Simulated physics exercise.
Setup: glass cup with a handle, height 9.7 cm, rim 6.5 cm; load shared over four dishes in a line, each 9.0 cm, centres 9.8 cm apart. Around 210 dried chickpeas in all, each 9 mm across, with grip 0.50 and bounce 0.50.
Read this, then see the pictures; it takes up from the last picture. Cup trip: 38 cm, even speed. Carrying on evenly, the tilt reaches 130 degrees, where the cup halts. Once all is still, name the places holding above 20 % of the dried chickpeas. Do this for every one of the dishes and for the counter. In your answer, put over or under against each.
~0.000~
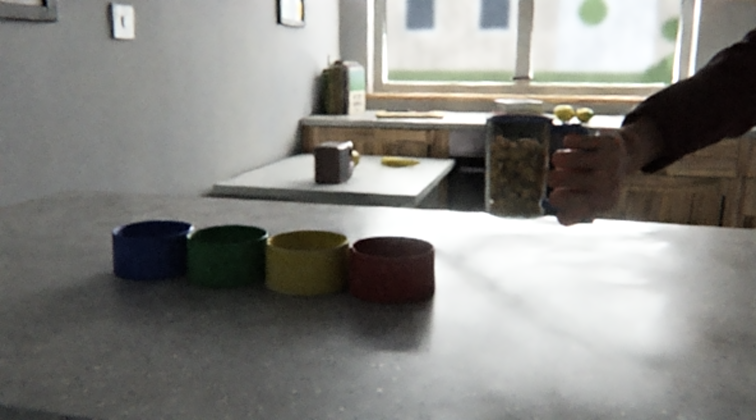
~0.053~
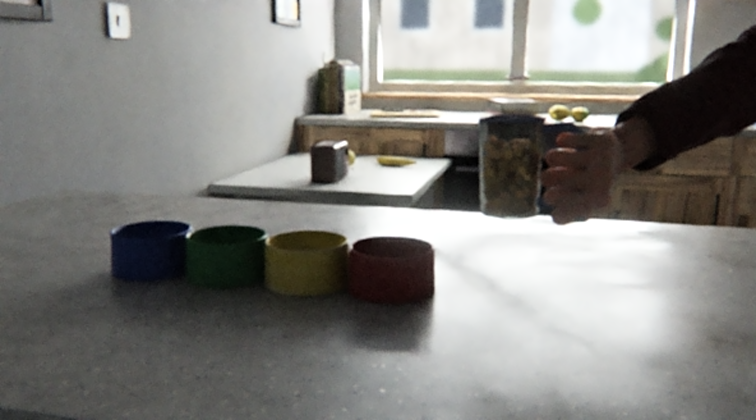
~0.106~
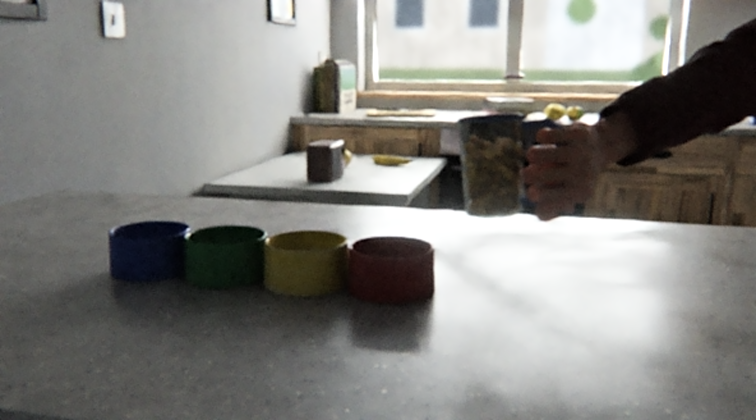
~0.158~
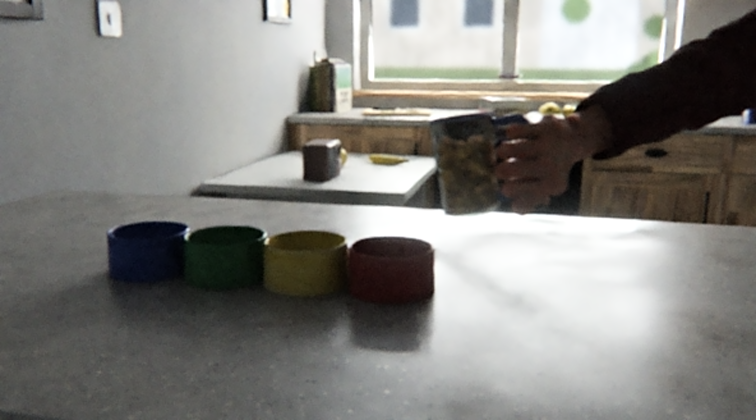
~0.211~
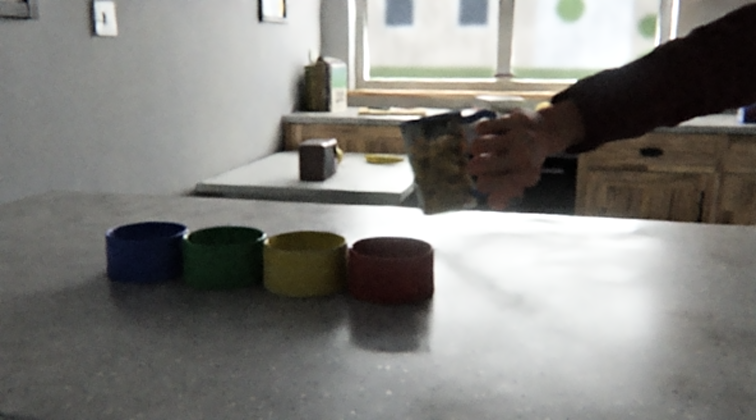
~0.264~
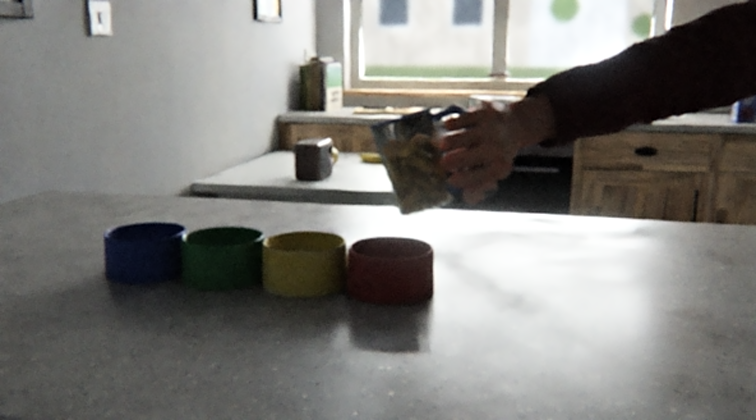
Red dish - under; blue dish - over; green dish - under; yellow dish - under; counter - under.
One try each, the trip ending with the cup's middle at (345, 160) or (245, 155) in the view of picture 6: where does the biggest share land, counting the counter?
First try: Yellow; second try: Green.
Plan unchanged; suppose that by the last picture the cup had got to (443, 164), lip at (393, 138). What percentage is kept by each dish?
Red 0; blue 80; green 10; yellow 0.
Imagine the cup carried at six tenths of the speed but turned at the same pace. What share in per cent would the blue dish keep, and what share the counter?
Shares: Blue 90, counter 10.
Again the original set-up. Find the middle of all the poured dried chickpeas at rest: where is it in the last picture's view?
Roughly pixel (142, 252).
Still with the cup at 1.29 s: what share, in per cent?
Roughly 95 per cent, I'd say.
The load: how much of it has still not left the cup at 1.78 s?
It comes out close to 0 per cent.
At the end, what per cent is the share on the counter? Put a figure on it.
Close to 0 per cent, give or take.
After 0.88 s, tilt 71 degrees; cup holds 100 %.
Then, at 1.29 s, tilt 106 degrees; cup holds 95 %.
After 1.78 s, tilt 130 degrees; cup holds 0 %, blue 100 %.
By 2.3 s all is still; red 0 %, blue 100 %, green 0 %, yellow 0 %, counter 0 %.
